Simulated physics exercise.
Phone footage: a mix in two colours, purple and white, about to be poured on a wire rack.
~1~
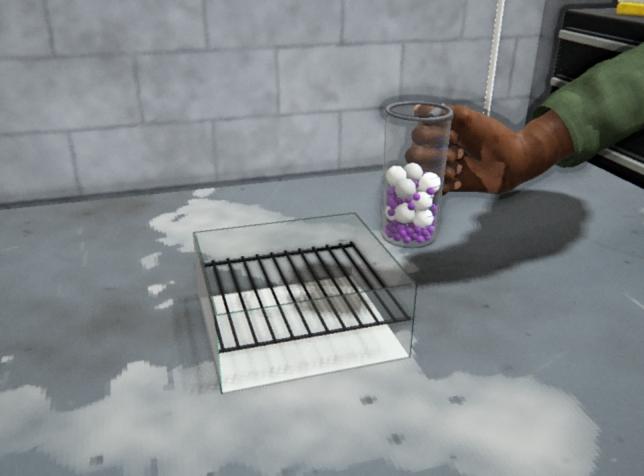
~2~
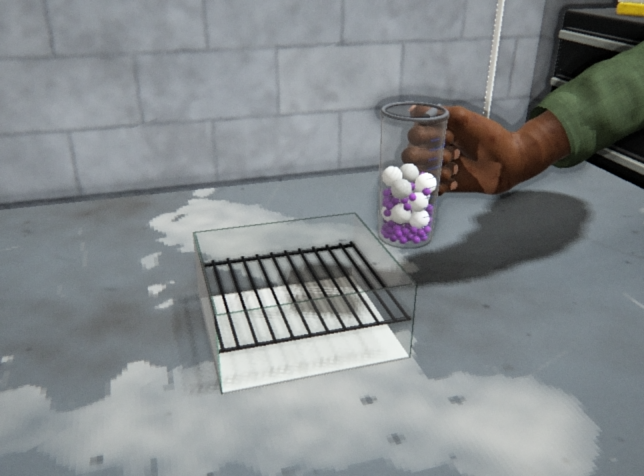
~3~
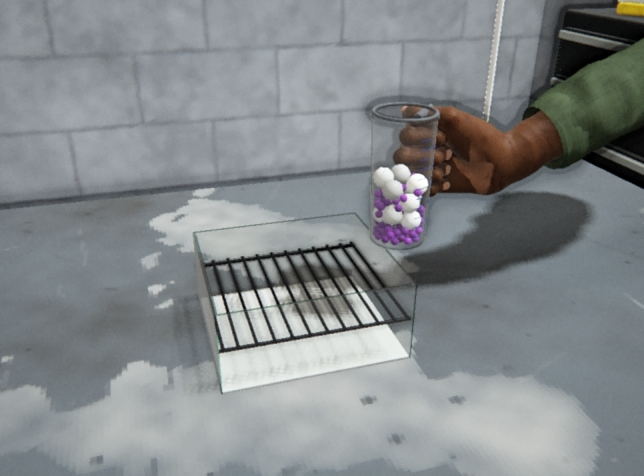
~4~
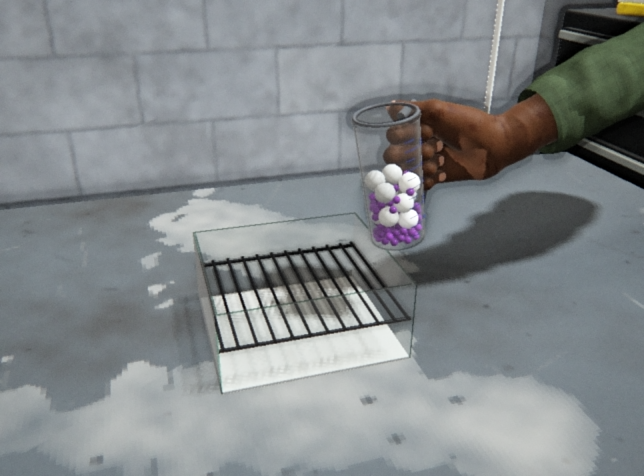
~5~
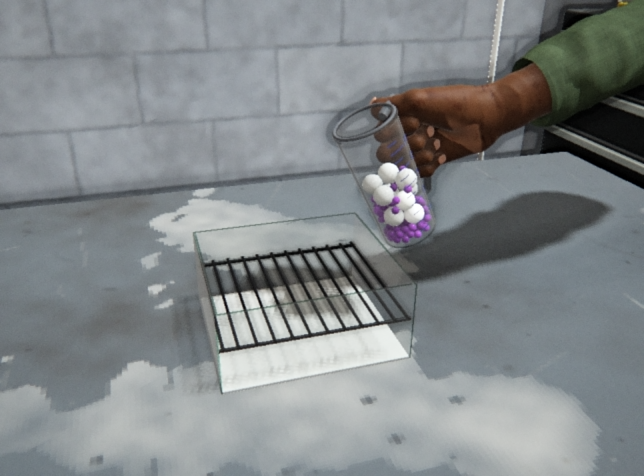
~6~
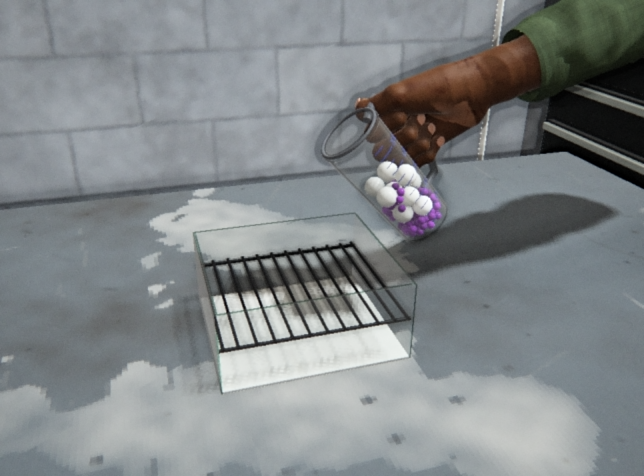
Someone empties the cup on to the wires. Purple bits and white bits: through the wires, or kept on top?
Outcome: Purple ones through the wires; white ones kept on top.
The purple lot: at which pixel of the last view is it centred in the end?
Its centre sits at about (280, 332).
Then, 0.39 s on from there, purple ones, the whole lot in the cup; white ones, the whole lot in the cup.
Then, 0.74 s on from there, purple ones, the whole lot in the cup; white ones, the bulk in the cup, near a quarter on or over the wires.
Then, 1.04 s on from there, purple ones, a little in the cup, near half on or over the wires, near half under the rack; white ones, the whole lot on or over the wires.
In the end, purple ones, the whole lot under the rack; white ones, the whole lot on the wires, none at all under the rack.
